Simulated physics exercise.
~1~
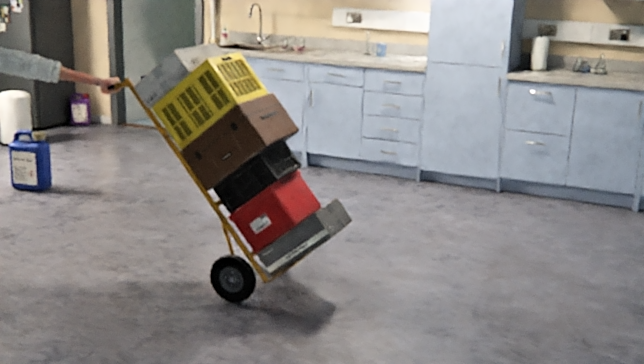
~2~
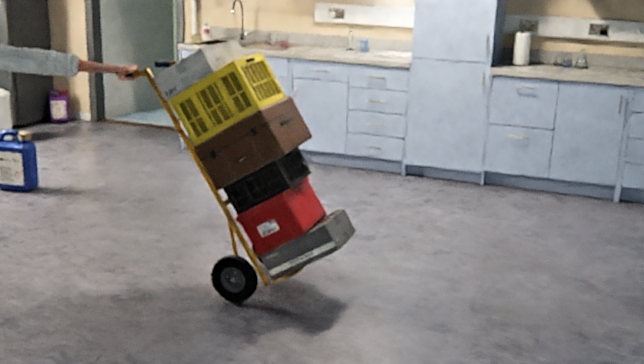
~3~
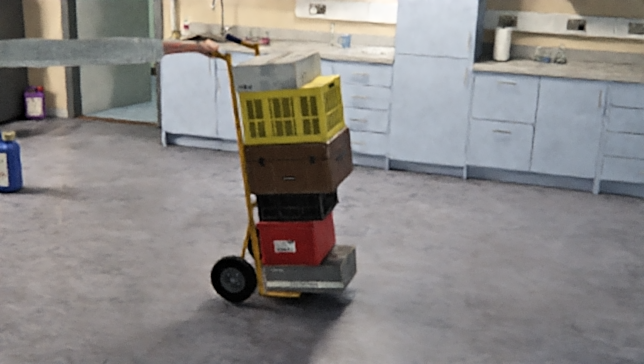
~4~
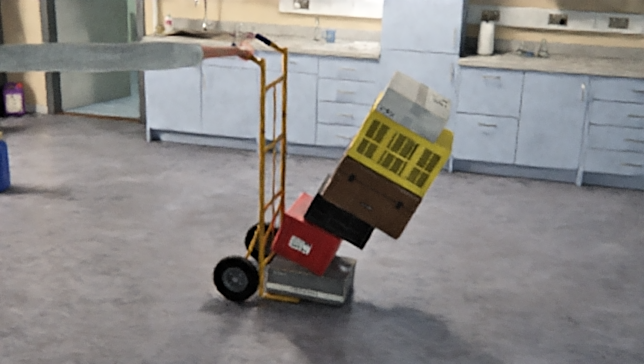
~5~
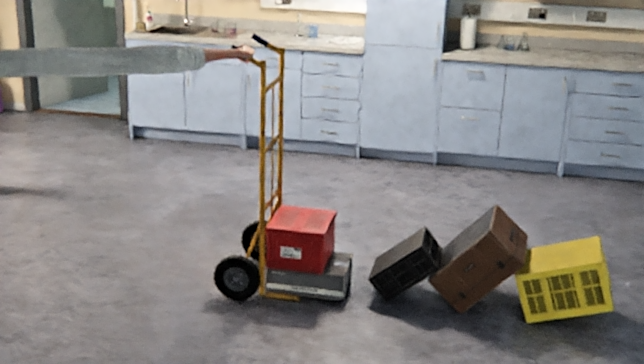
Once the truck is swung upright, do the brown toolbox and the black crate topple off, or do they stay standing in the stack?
Both topple. The brown toolbox and the black crate tip away to the right as the truck comes upright and end up on the floor beside it.
